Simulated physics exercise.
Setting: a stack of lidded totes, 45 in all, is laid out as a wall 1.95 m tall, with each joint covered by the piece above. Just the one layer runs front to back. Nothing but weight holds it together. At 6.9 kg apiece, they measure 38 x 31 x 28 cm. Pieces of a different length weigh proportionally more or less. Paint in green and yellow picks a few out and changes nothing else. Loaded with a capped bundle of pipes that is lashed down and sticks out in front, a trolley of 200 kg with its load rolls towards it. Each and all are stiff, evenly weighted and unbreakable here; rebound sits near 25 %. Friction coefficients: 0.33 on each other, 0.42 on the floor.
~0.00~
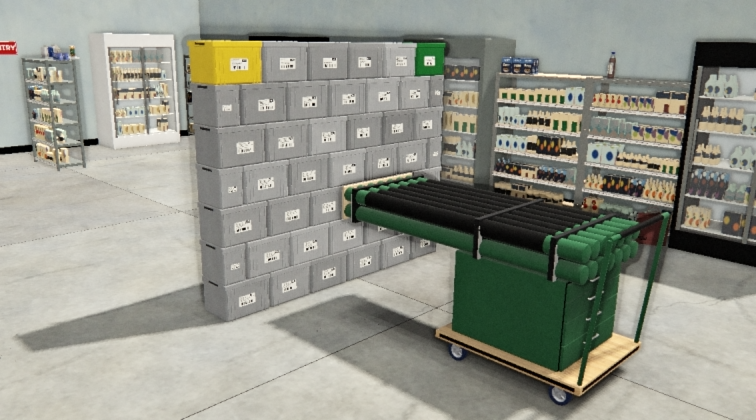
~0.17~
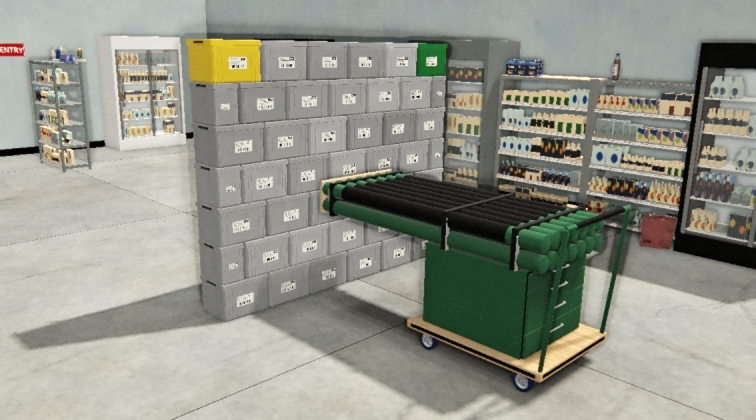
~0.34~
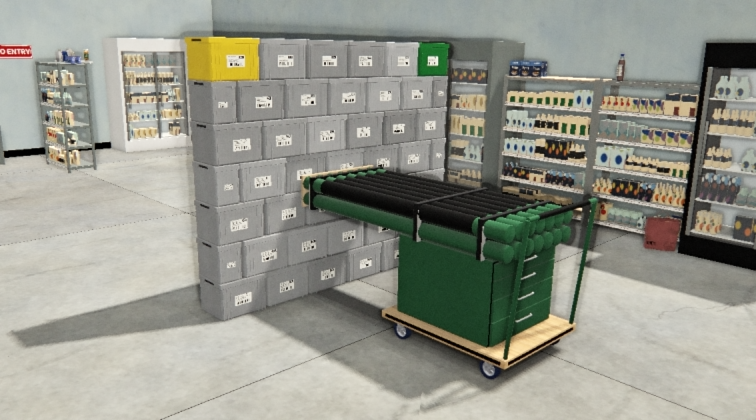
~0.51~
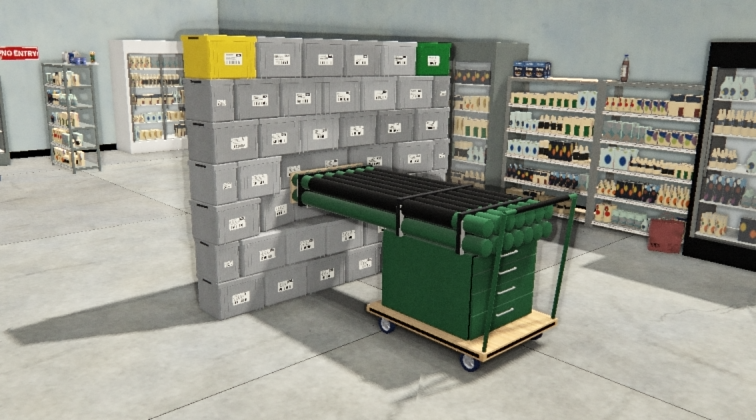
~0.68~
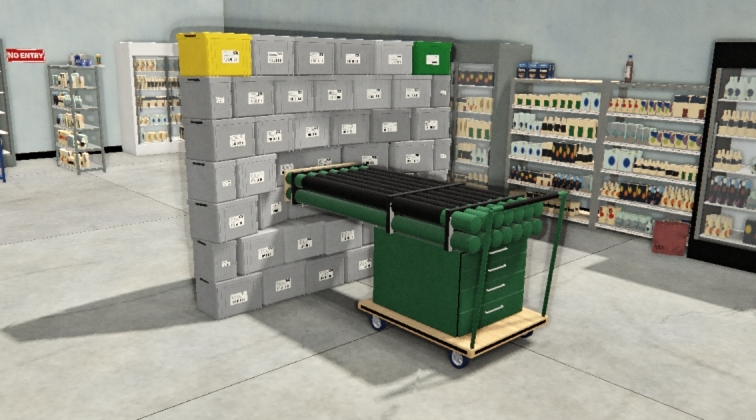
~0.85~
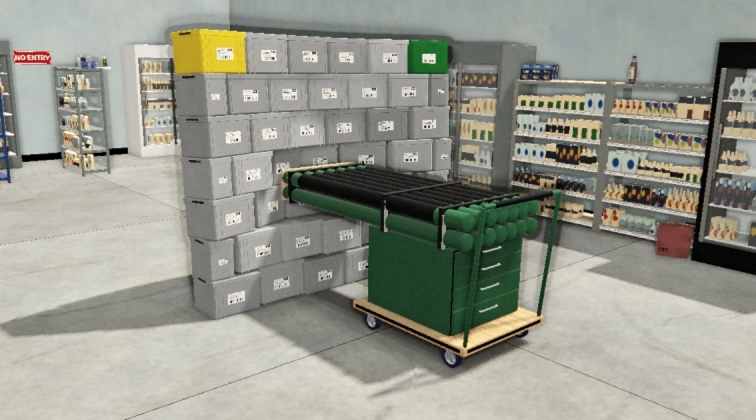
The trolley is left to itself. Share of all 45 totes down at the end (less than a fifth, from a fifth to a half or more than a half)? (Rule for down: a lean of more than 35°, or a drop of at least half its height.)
The down tally is going to be over one in two.
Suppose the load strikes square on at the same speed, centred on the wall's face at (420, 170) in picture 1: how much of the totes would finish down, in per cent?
Roughly 40 per cent would end down.
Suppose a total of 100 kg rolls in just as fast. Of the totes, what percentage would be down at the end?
Estimate: Near 0 per cent down.
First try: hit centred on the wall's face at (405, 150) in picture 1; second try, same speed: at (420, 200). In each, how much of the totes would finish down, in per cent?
Roughly 40 per cent on the first try, then 50 per cent on the second.
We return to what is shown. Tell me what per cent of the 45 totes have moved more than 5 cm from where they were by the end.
Moved: 75 per cent.
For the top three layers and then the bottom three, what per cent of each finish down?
From the top 100, from the bottom 50 per cent.
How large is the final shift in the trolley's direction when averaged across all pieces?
130 cm or so.
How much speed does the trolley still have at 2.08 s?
The trolley is doing roughly 0.0 m/s at that moment.
After 1.62 s, load 29 cm past the wall's line, stopped; none of the 45 totes down, 36 disturbed; yellow tote 17° from how it stood; green tote 15° from how it stood.
After 2.08 s, load 29 cm past the wall's line, stopped; 34 of the 45 totes down; yellow tote 46° from how it stood, 45 cm lower; green tote 42° from how it stood, 27 cm lower.
After 2.56 s, load 29 cm past the wall's line, stopped; 34 of the 45 totes down; green tote on its side; yellow tote on its side.
In the end (4.1 s), load 29 cm past the wall's line, stopped; 34 of the 45 totes down; green tote upside down; yellow tote on its side. That is 76 per cent. From the last view, middles, green tote near (350, 192), yellow tote near (35, 215).
